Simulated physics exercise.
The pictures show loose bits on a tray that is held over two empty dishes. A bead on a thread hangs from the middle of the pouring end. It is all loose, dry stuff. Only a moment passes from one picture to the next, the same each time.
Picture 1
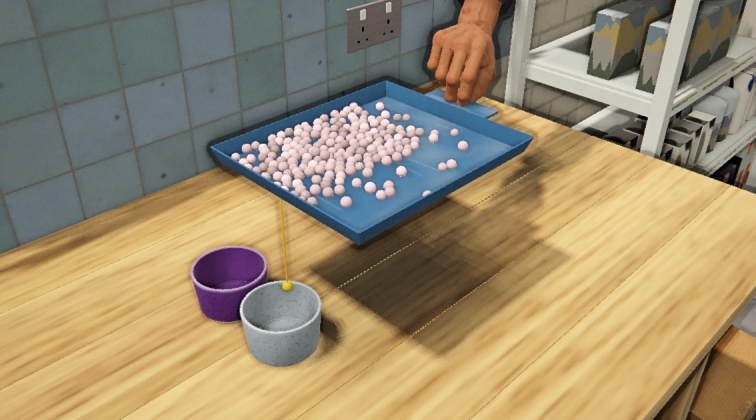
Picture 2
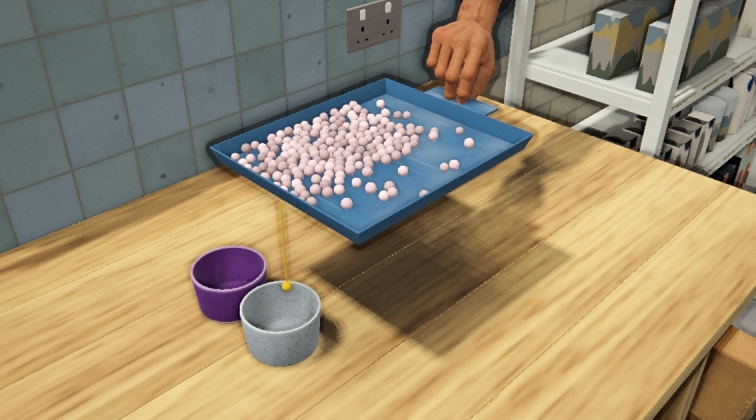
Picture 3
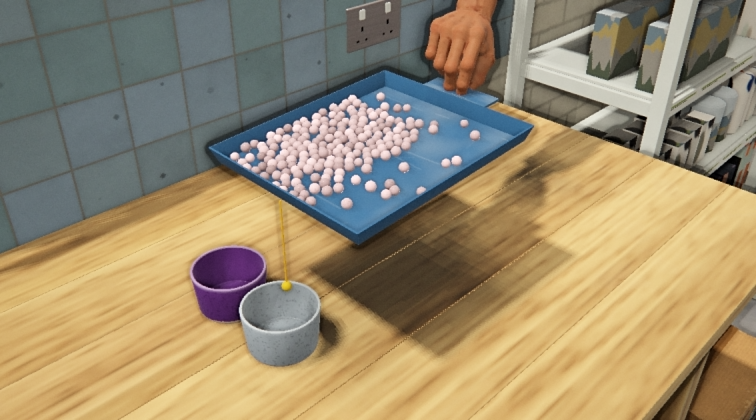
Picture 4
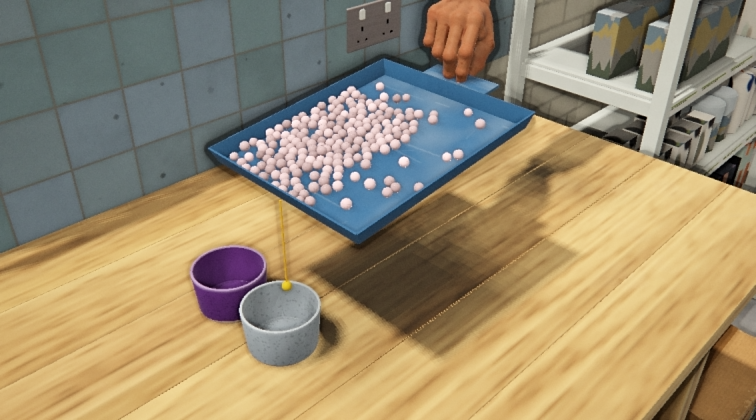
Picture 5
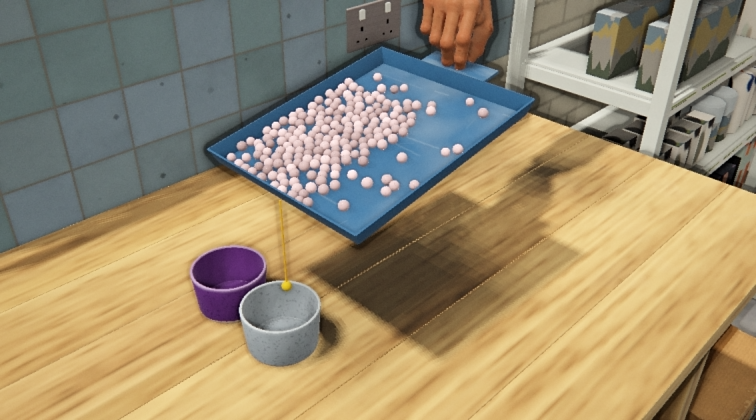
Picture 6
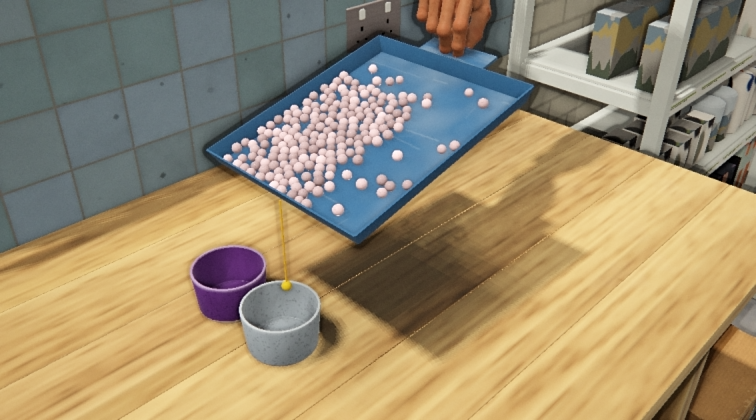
A hand slowly tilts a blue tray of pale pink pearls above two empty dishes.
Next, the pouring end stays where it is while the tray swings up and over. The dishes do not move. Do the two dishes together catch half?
Together they catch less than half.
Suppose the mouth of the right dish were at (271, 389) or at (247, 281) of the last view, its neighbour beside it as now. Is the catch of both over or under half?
One: Under half. Two: The smaller part.
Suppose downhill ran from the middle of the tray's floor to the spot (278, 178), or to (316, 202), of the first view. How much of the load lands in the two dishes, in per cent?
Roughly 60 per cent, and 10 per cent.
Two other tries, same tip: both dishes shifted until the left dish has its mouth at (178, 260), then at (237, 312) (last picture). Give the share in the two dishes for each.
First some 50, then 60 per cent.
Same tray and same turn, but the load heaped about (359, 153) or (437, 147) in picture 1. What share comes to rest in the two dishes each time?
Near 30 % and 20 %.
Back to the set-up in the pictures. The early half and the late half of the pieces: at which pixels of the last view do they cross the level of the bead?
The first part at (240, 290); the rest at (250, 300).
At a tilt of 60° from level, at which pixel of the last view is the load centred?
Roughly at (267, 181).
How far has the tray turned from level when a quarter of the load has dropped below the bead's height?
Near 70 degrees.
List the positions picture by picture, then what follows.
Corners of the pouring end at (219, 147) and (359, 227), level; middle of the load at (339, 148), sugar pearls; left dish at (200, 298); right dish at (251, 340); bead on its thread at (288, 286), in the first frame.
Corners of the pouring end at (219, 147) and (358, 227), level; middle of the load at (338, 147), in the second frame.
Corners of the pouring end at (218, 147) and (358, 227), tipped barely, level across its low end; middle of the load at (337, 144), a stray few on the move, in the third frame.
Corners of the pouring end at (217, 147) and (357, 228), tipped a little, level across its low end; middle of the load at (336, 139), a small part on the move, in the fourth frame.
Corners of the pouring end at (216, 148) and (356, 228), tipped a little, level across its low end; middle of the load at (333, 134), a small part on the move, in the fifth frame.
Corners of the pouring end at (215, 148) and (355, 229), tipped a little, level across its low end; middle of the load at (328, 132), nearly all on the move; left dish at (200, 298); right dish at (250, 340), in the sixth frame.
Soon, tray tipped steeply; most on the tray; a stray few in the right dish; a stray few in the left dish; a stray few outside both; about a quarter in the air.
A while on, tray tipped right over; a small part in the right dish; a small part in the left dish; about two thirds outside both; a small part in the air.
Towards the end, tray tipped past a quarter turn; a small part in the right dish; a small part in the left dish; most outside both.
Finally, tray tipped past a quarter turn; a small part in the right dish; a small part in the left dish; most outside both.
